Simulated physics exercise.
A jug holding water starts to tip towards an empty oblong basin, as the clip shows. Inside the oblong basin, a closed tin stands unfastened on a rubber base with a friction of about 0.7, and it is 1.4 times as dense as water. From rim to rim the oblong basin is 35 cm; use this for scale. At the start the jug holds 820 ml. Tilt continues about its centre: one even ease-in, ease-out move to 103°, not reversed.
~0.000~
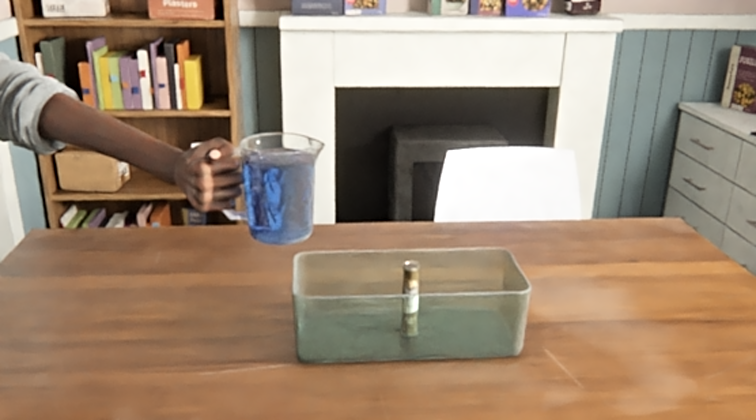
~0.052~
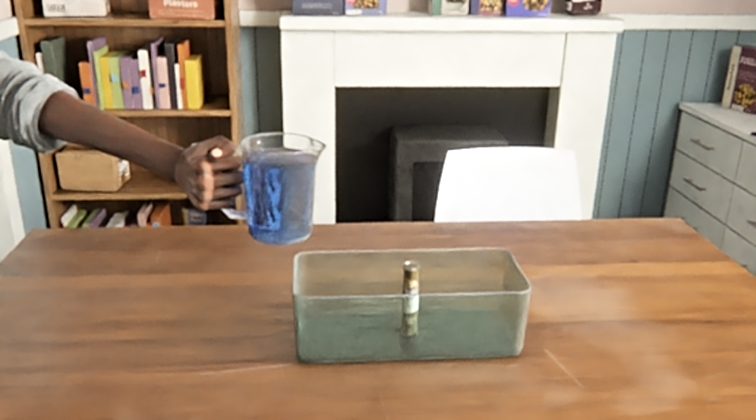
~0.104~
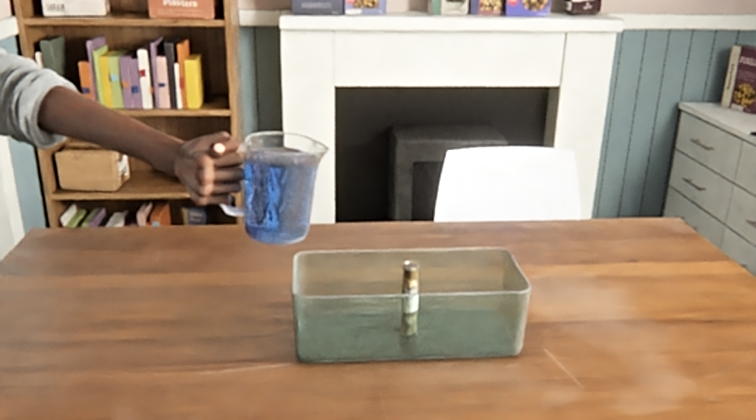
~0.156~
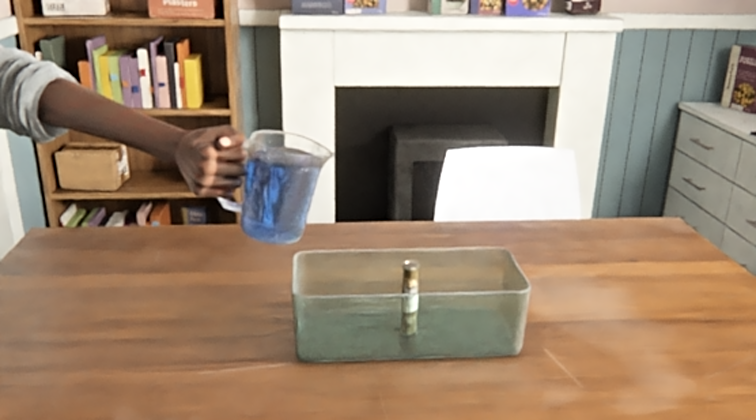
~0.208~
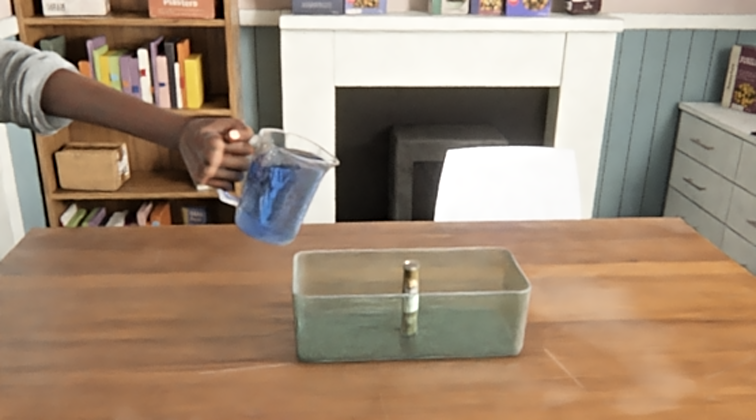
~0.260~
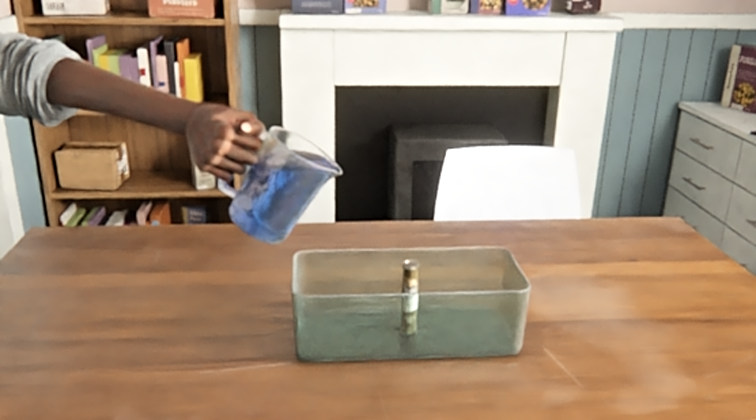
A hand reaching in from the left holds a clear jug of blue liquid above a wooden table, seen from the front and slightly above in a room with a white fireplace. A greenish see-through oblong basin with a small upright tin inside sits near the middle, with bookshelves behind left and a white chair beyond. The hand gradually tilts the jug rightward while the camera stays still.
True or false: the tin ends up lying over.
False.
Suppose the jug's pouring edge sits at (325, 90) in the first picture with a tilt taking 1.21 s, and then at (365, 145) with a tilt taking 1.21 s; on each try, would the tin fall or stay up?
Try 1: Tipped over; try 2: Tipped over.
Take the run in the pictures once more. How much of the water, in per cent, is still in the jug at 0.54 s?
About 66 percent.
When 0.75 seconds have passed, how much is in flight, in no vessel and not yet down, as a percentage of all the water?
It comes to some 18 percent of the total.
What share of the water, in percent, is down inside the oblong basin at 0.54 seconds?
I'd put it near 12 percent.
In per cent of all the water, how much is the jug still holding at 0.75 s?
I'd say some 22 per cent remains.
Then, 0.54 s in, the tilt is 91° and 66 per cent is still to pour; the tin stands where it began.
Then, 0.75 s in, the tilt is 103° and 22 per cent is still to pour; the tin stands where it began.
Then, 0.96 s in, the tilt is 103° and 4 per cent is still to pour; the tin stands where it began.
Then, 1.20 s in, the tilt is 103° and 0 per cent is still to pour; the tin stands where it began.
Finally, the tin stands where it began.
